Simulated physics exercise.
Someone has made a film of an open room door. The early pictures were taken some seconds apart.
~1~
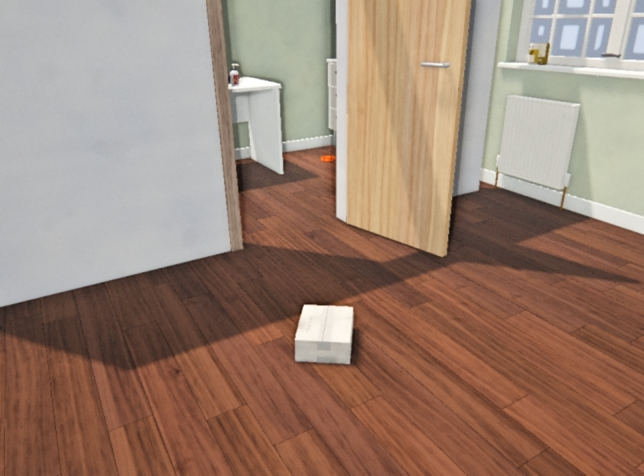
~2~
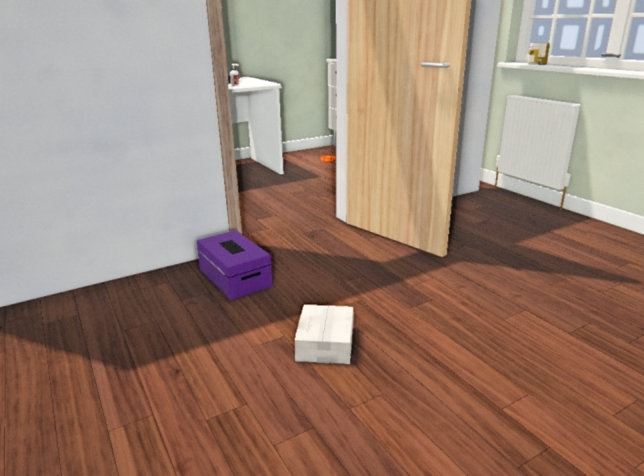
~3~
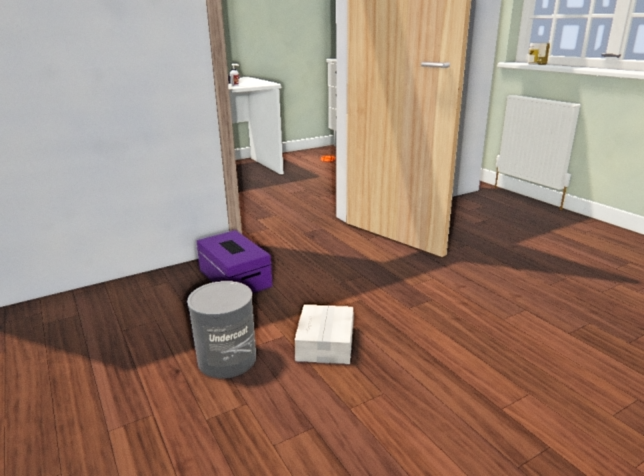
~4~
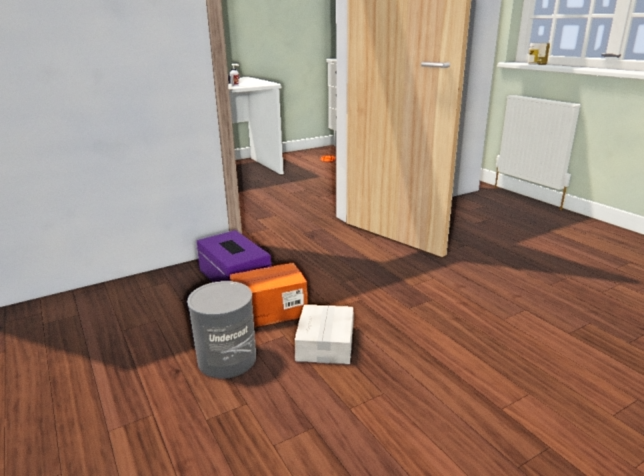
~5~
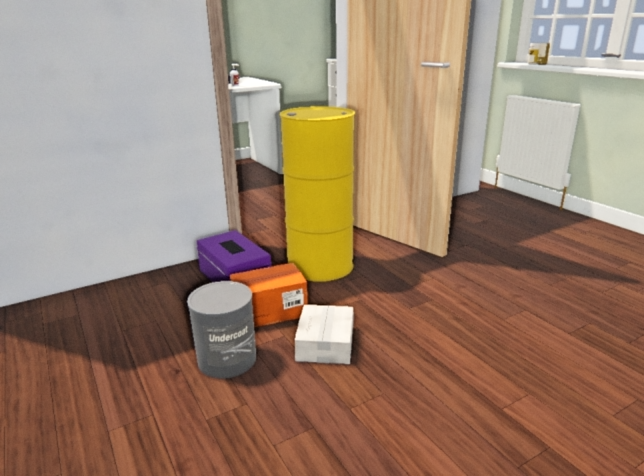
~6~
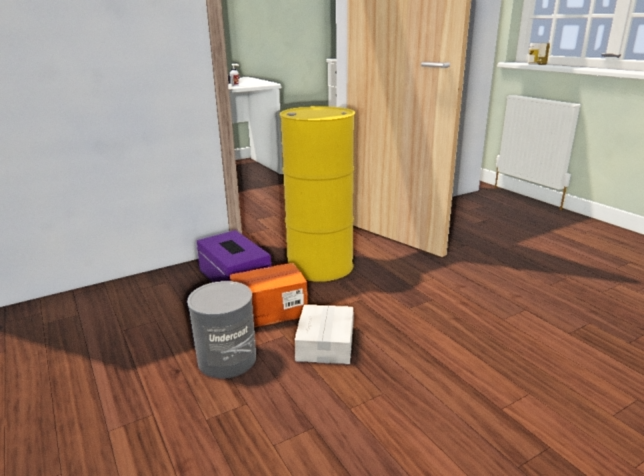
At the start, a white parcel sits on the wooden floor before a wide-open door. A purple toolbox appears behind it to the left, then a grey pail, an orange box between them, and a tall yellow drum near the doorway. The door stays still, and finally nothing changes.
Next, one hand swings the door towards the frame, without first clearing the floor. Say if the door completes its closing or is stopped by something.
The door is stopped partway.
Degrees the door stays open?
About 60°.
Then, 0.60 s on from there, open by 90°.
Then, 0.90 s on from there, open by 75°.
In the end, open by 61°; all 5 unmoved. At the end, from the last picture's camera, yellow drum near (319, 194).
